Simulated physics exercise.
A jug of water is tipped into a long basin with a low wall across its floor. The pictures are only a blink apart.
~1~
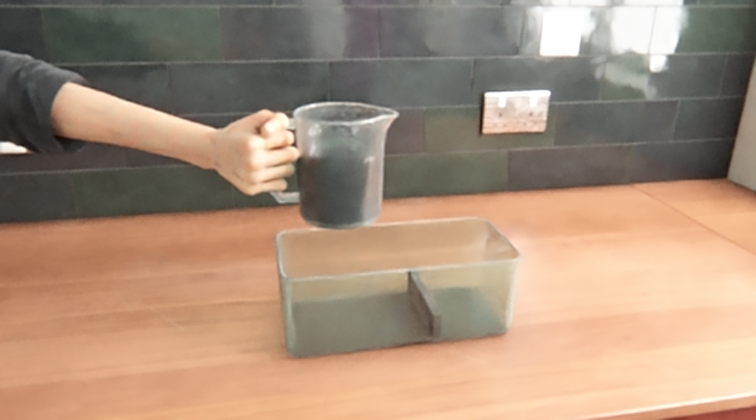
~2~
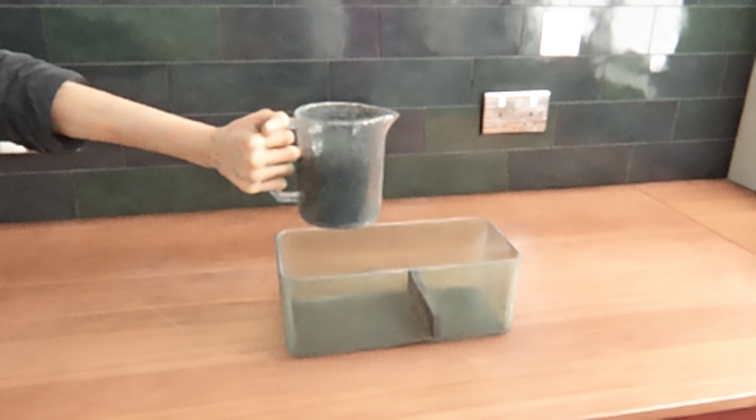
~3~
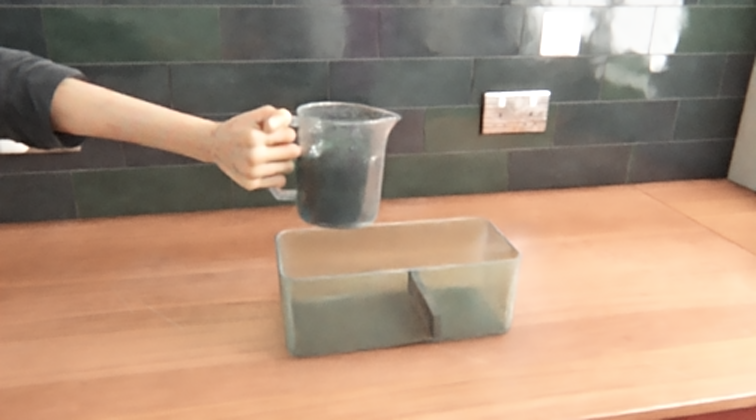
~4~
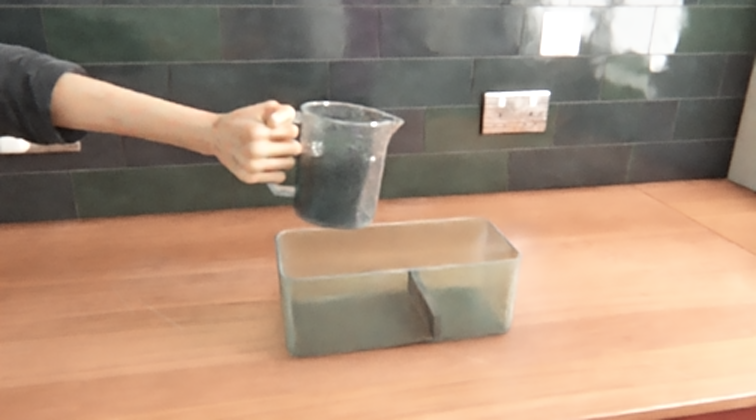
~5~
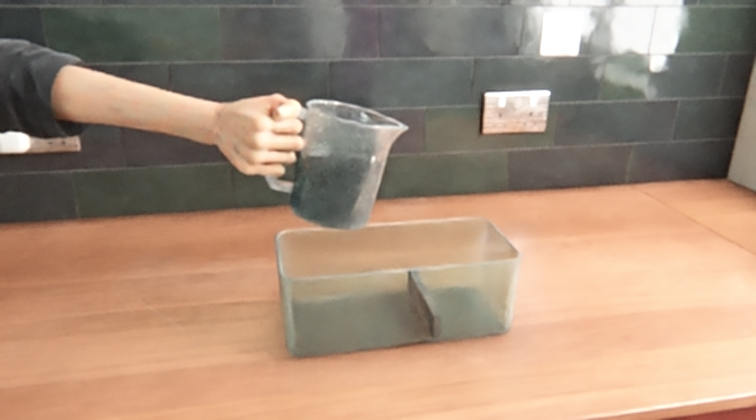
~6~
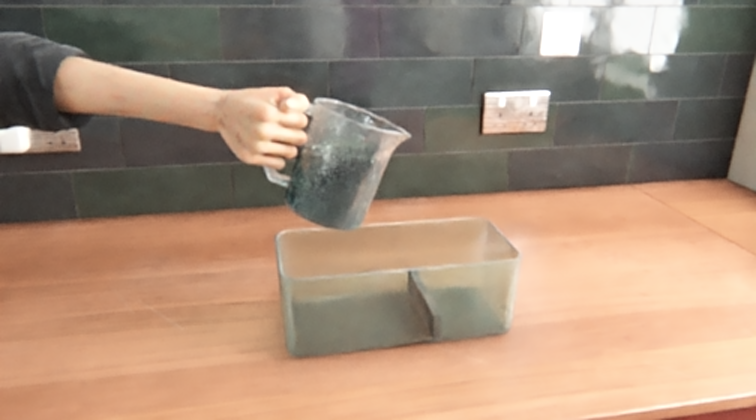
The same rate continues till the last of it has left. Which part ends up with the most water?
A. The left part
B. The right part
The right part.
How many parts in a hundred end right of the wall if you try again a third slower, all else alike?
About 70 per cent.
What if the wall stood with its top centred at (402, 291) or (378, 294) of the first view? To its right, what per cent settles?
Result: 95 % first, 90 % second.
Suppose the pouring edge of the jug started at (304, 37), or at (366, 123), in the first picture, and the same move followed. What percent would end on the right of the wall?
In order, some 10 and 5 percent.
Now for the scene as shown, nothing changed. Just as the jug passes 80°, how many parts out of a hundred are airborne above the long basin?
About 15 %.
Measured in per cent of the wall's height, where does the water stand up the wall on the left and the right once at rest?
The left comes to 30 % and the right to 80 %.
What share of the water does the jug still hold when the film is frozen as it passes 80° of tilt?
Near 85 per cent.
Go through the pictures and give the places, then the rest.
The first frame shows tilt 0°; pouring edge (398, 112); surface from (298, 149) to (379, 146); the long basin's rim runs from (278, 256) to (504, 238); the wall's top is at (424, 291).
The second frame shows tilt 1°; pouring edge (399, 113); surface from (298, 150) to (380, 146).
The third frame shows tilt 3°; pouring edge (401, 116); surface from (299, 150) to (380, 146).
The fourth frame shows tilt 8°; pouring edge (404, 120); surface from (300, 151) to (381, 147).
The fifth frame shows tilt 13°; pouring edge (407, 127); surface from (301, 150) to (382, 147).
The sixth frame shows tilt 20°; pouring edge (411, 135); surface from (301, 153) to (386, 148).
A moment on, the tilt is 80° and 84 per cent is still to pour, 0 is left of the wall and 3 right of it.
Next, the tilt is 108° and 25 per cent is still to pour, 12 is left of the wall and 49 right of it.
Then the tilt is 109° and 2 per cent is still to pour, 31 is left of the wall and 64 right of it.
Later the tilt is 109° and 0 per cent is still to pour, 36 is left of the wall and 62 right of it.
In the end 36 per cent lies left of the wall, 62 right of it and 2 outside.
